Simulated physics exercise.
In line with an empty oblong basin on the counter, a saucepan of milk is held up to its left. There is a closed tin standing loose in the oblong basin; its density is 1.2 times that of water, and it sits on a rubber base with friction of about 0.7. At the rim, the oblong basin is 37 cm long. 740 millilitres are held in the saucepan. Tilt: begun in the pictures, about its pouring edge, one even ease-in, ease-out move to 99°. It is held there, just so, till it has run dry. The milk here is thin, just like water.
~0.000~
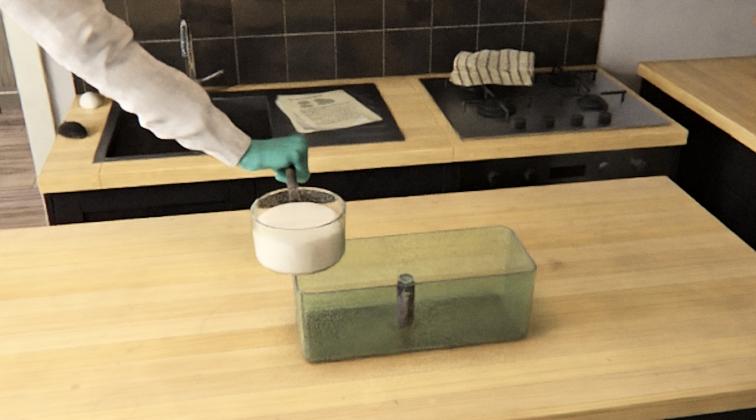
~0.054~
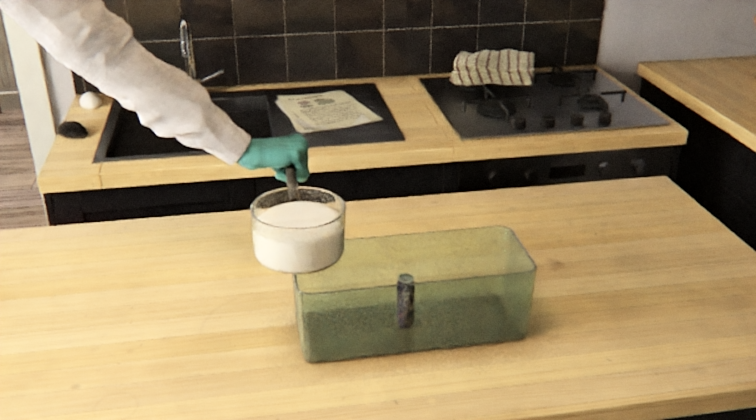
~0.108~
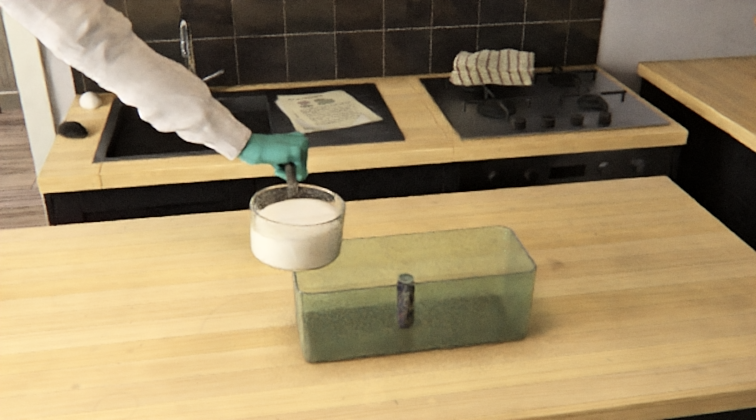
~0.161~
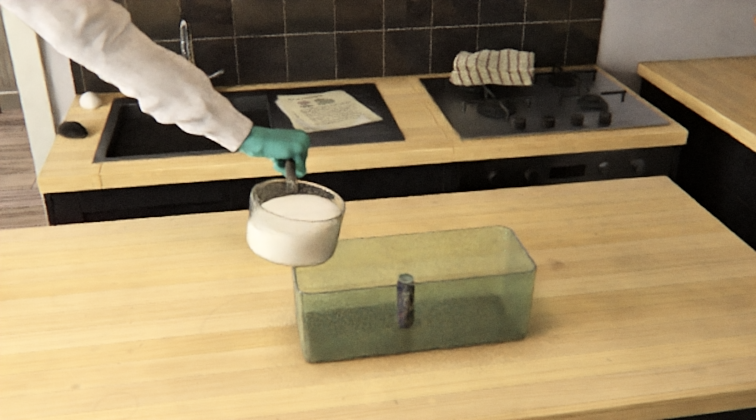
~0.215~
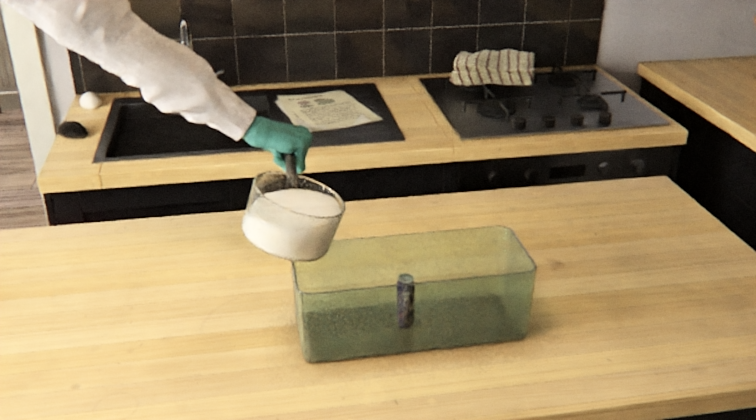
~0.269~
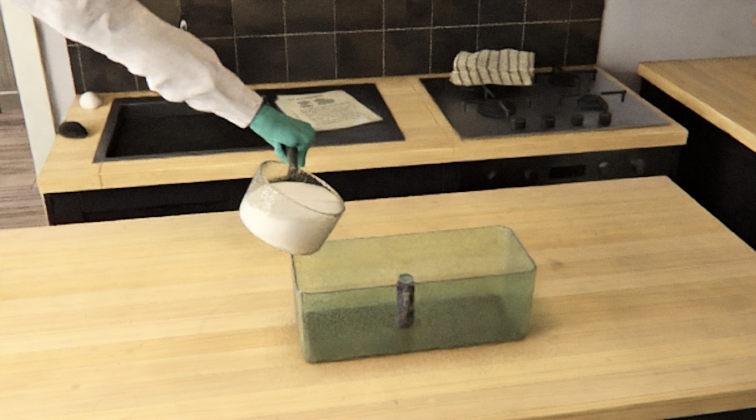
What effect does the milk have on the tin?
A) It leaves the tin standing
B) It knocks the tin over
(A) It leaves the tin standing.
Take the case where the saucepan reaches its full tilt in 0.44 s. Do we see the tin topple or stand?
Result: Tin upright.
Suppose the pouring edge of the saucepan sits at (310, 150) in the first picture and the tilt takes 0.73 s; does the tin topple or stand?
Then it tips over.
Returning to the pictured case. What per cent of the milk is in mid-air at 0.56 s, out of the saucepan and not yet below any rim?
Close to 42 in a hundred.
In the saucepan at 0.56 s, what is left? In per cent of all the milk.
Portion remaining: Approx. 52 per cent.
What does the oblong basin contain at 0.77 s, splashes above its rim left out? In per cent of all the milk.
Near 74 per cent of the total.
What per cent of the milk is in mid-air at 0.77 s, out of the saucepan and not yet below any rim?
16 in a hundred, give or take.
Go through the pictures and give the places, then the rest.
It leans 0°; its right rim is at (344, 205); the milk meets the walls at (254, 224) and (342, 216); the oblong basin's rim runs from (294, 270) to (523, 248); the tin's top is at (406, 280), in the first picture.
It leans 1°; its right rim is at (344, 205); the milk meets the walls at (254, 224) and (342, 215), in the second picture.
It leans 5°; its right rim is at (344, 205); the milk meets the walls at (253, 222) and (341, 212), in the third picture.
It leans 11°; its right rim is at (344, 205); the milk meets the walls at (250, 217) and (341, 208), in the fourth picture.
It leans 20°; its right rim is at (344, 206); the milk meets the walls at (247, 210) and (341, 204), in the fifth picture.
It leans 30°; its right rim is at (343, 206); the milk meets the walls at (244, 199) and (342, 199), in the sixth picture.
After 0.56 s the tilt is 86° and 51 per cent is still to pour; the tin stands where it began.
After 0.77 s the tilt is 99° and 9 per cent is still to pour; the tin stands where it began.
After 0.99 s the tilt is 99° and 2 per cent is still to pour; the tin stands where it began.
After 1.23 s the tilt is 99° and 0 per cent is still to pour; the tin stands where it began.
In the end the tin stands where it began.
